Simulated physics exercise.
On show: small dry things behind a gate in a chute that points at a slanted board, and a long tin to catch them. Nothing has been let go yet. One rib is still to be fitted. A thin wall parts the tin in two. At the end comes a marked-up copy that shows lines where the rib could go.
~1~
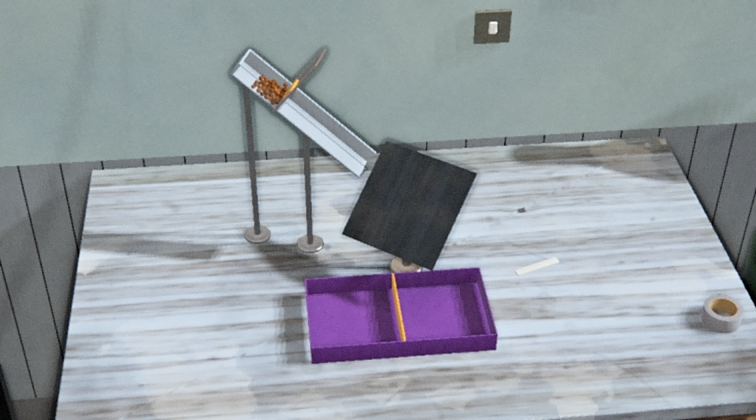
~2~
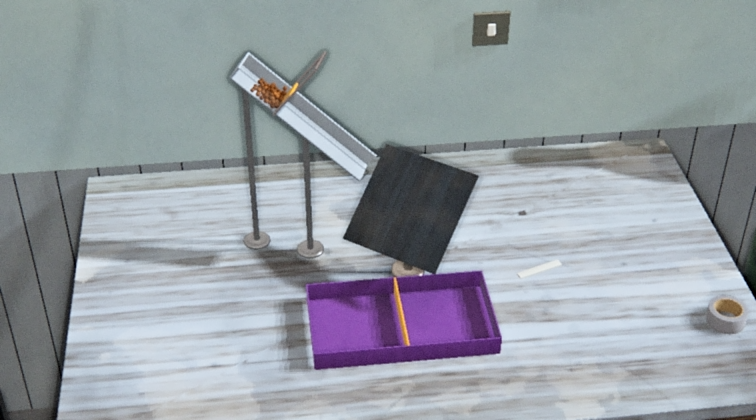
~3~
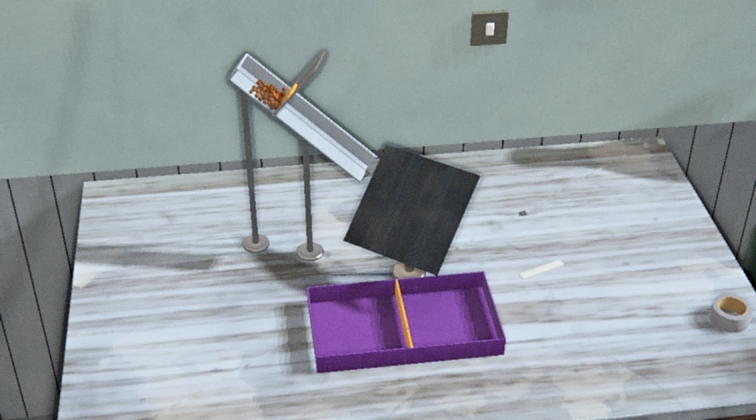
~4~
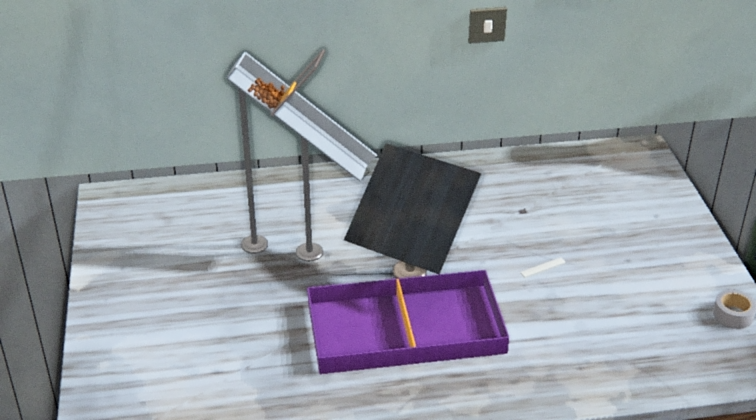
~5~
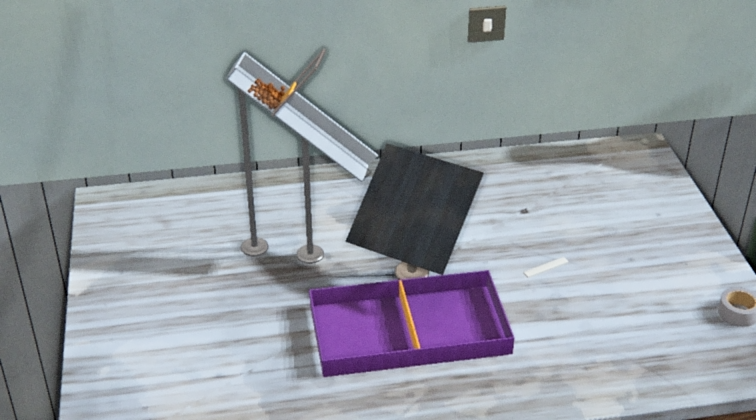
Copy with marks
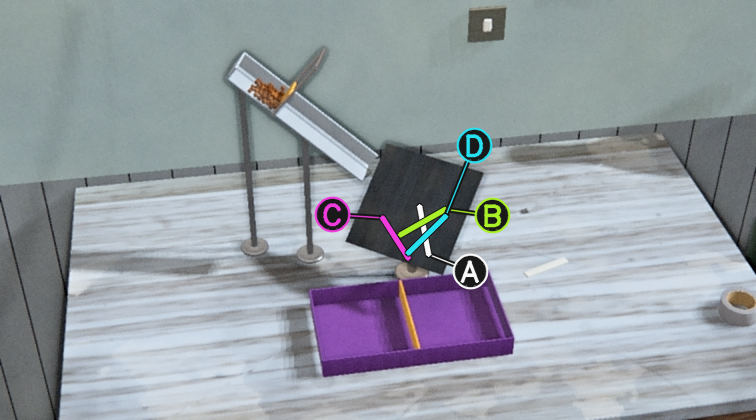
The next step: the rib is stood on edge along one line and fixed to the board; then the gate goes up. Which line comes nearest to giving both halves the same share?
I would pick line A.
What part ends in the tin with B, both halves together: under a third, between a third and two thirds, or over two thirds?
Line B gives over two thirds.
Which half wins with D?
More lands on the left.
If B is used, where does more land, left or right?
The left half.
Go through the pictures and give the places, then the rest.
The first frame shows load behind the gate at (276, 90), cereal balls; lip of the chute at (363, 170), sloping fairly steeply.
The second frame shows middle of the board at (410, 207), tilted fairly steeply; middle of its low edge at (387, 256); of its high edge at (432, 159).
The third frame shows front corners of the tin at (317, 357) and (505, 339); front end of its middle wall at (412, 348); gate still shut at (291, 93).
The fourth frame shows middle of the load at (273, 94); lip at (364, 173).
The fifth frame shows middle of the load at (273, 94); lip at (365, 174).
On the marked copy, line A from (419, 206) to (428, 254); line B from (445, 209) to (400, 234); line C from (382, 217) to (408, 258); line D from (445, 216) to (408, 253).
If A is chosen, of what is caught, about half in the left half, about half in the right.
If B is chosen, of what is caught, nearly all in the left half, a small part in the right.
If C is chosen, of what is caught, a stray few in the left half, nearly all in the right.
If D is chosen, of what is caught, nearly all in the left half, a stray few in the right.
